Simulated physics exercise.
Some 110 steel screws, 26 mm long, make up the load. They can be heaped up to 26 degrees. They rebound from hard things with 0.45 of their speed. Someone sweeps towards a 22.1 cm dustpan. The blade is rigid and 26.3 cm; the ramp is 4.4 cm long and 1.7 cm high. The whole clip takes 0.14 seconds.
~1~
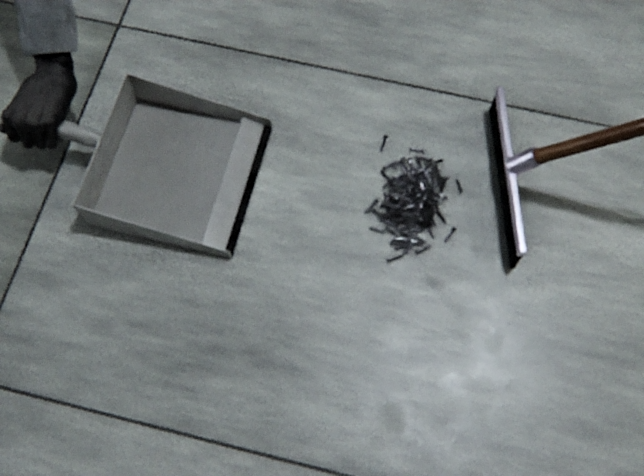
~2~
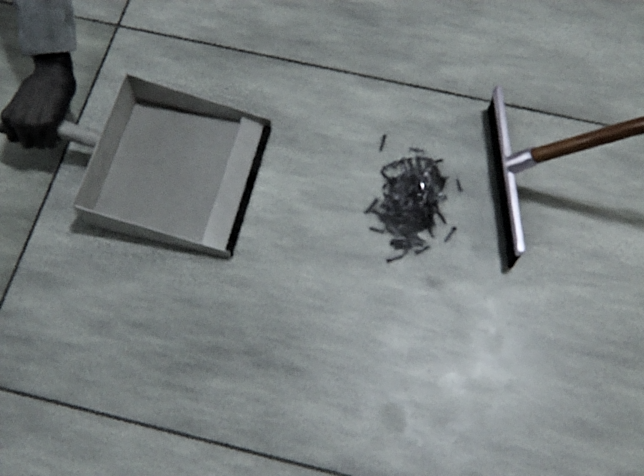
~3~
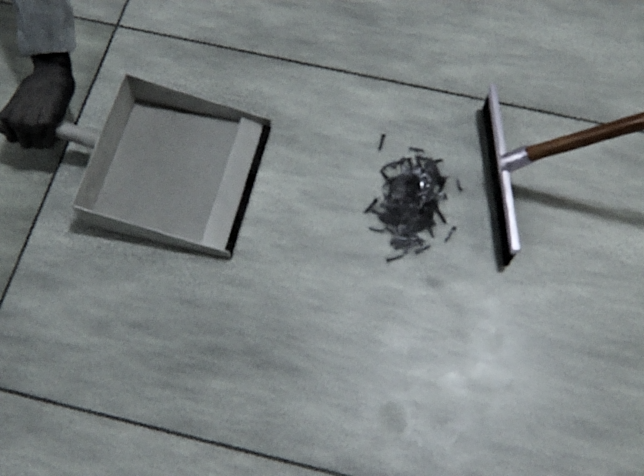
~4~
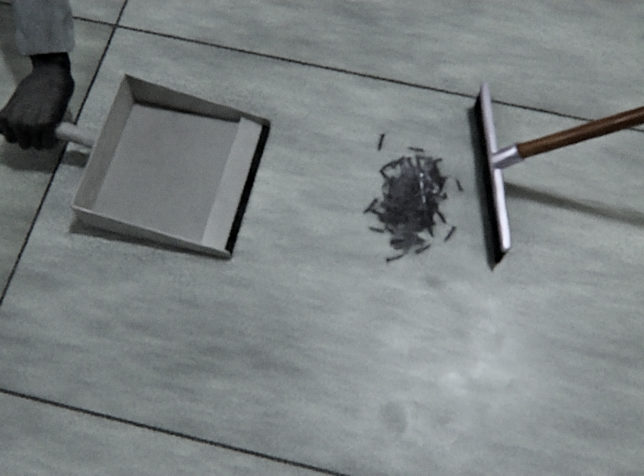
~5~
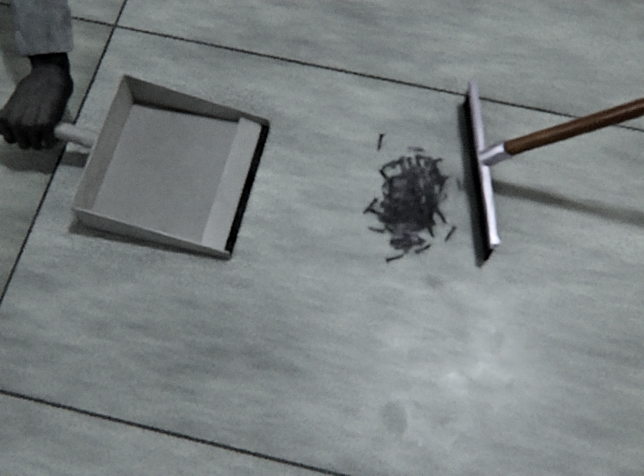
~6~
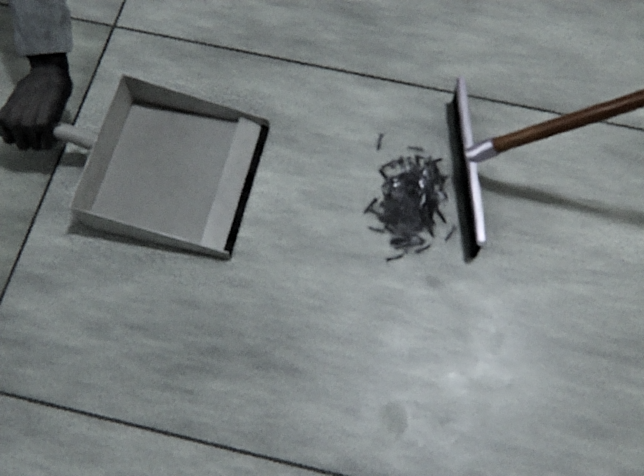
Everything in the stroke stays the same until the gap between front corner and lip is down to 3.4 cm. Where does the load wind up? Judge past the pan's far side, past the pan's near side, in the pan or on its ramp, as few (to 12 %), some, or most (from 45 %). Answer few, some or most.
Past the pan's far side: Few; past the pan's near side: Few; in the pan or on its ramp: Few.
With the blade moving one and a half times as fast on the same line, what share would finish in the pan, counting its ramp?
It would be around 15 percent.
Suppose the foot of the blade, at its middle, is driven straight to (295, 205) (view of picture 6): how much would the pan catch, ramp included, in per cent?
Close to 10 in a hundred.
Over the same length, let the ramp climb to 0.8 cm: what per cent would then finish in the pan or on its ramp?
5 %.
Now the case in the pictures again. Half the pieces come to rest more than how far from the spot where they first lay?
Some 20 cm.
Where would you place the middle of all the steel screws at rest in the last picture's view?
Resting centre estimate: Around (280, 186).
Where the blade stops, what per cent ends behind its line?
I'd say close to 10 per cent.
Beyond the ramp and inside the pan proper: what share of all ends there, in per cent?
About 0 %.
Then, 0.19 s after the last picture, middle of the blade 18 cm from the lip; 0 % over the lip, far side 5 %, near side 0 %.
Then, 0.32 s after the last picture, middle of the blade 10 cm from the lip; 0 % over the lip, far side 5 %, near side 0 %.
Then, 0.57 s after the last picture, middle of the blade 7 cm from the lip; 5 % over the lip, far side 5 %, near side 0 %.
In the end, far side 5 %, near side 0 %, pan 0 %, in front of the lip or behind the blade 95 %.
